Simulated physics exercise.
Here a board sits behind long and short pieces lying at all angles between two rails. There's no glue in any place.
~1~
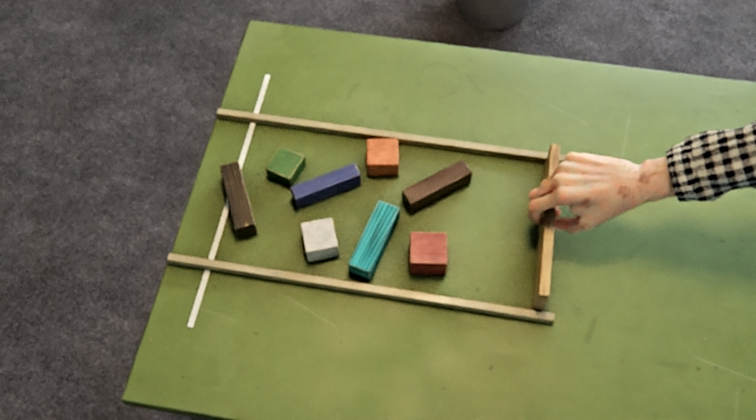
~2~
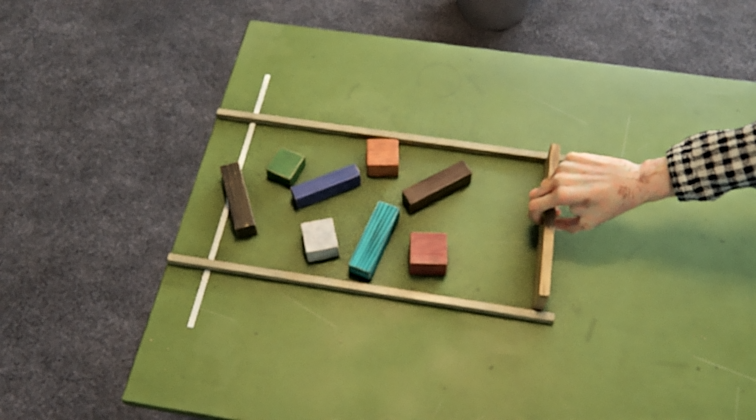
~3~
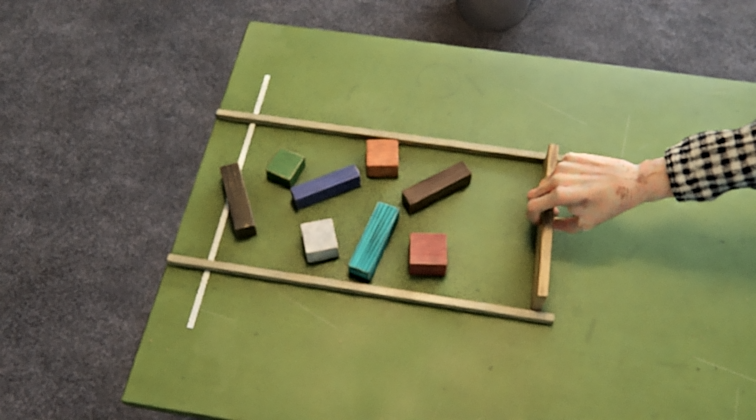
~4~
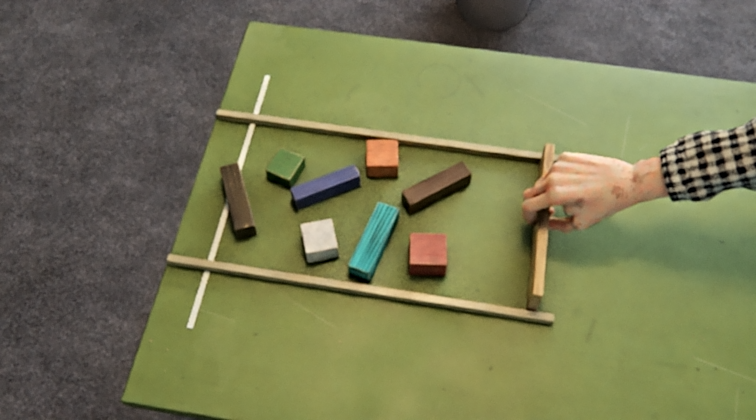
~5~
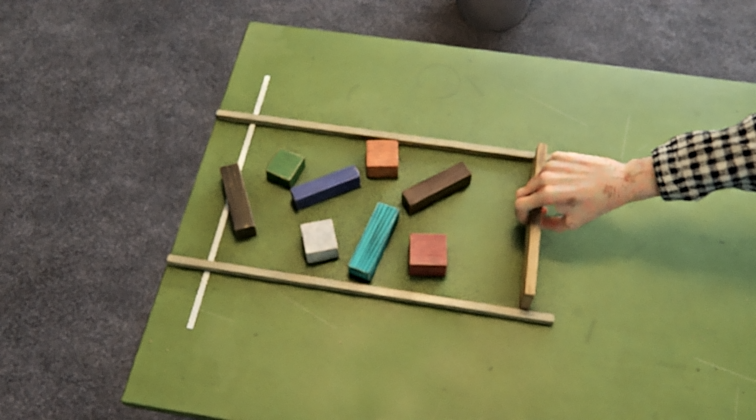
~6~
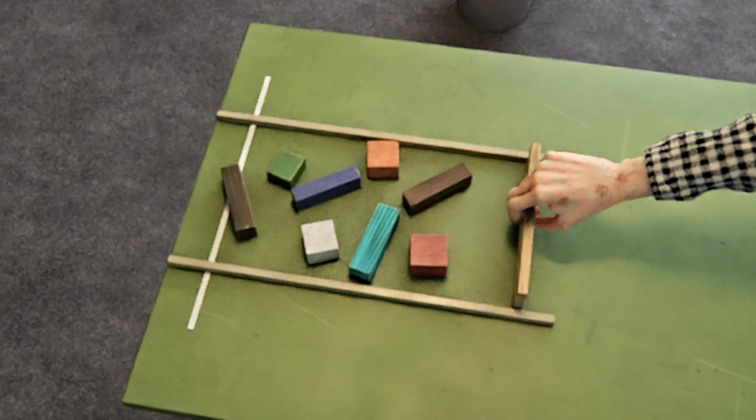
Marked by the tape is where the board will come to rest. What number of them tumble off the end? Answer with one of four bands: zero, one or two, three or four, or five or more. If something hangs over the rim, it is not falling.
Five or more.
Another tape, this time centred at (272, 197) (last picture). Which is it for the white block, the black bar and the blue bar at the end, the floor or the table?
In this case the white block does not drop; next, the black bar drops; last, the blue bar does not drop.
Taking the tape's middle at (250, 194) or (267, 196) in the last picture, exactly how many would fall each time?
Per try: 3; 1.
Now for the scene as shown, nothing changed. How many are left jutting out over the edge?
That adds up to 1.
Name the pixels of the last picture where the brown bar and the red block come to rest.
Okay, so first (231, 159), and next (202, 220).
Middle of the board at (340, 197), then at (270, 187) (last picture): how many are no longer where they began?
The number moved is 8 and then 8.
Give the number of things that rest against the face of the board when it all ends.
I count 2 of them.
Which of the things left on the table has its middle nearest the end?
That's the orange block.
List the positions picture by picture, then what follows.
Black bar (239, 199); green block (286, 167); blue bar (326, 186); board (547, 225); tape (233, 189), in the first frame.
Green block (286, 167); brown bar (437, 187), in the second frame.
Blue bar (326, 187); orange block (383, 158), in the third frame.
Black bar (238, 201); board (541, 225), in the fourth frame.
Green block (286, 168); turquoise stick (374, 241), in the fifth frame.
Black bar (239, 202); green block (286, 169); blue bar (327, 188); board (527, 224); tape (233, 191), in the sixth frame.
A little later, none off yet; black bar at rest near (239, 202); green block at rest near (286, 169); blue bar at rest near (327, 188).
Next, none off yet; black bar shifted a little near (220, 199); green block shifted about its own width near (261, 162); blue bar shifted about its own width near (273, 181).
When it is over, the number that fall off is five or more; down, turquoise stick, white block, blue bar, green block and black bar.
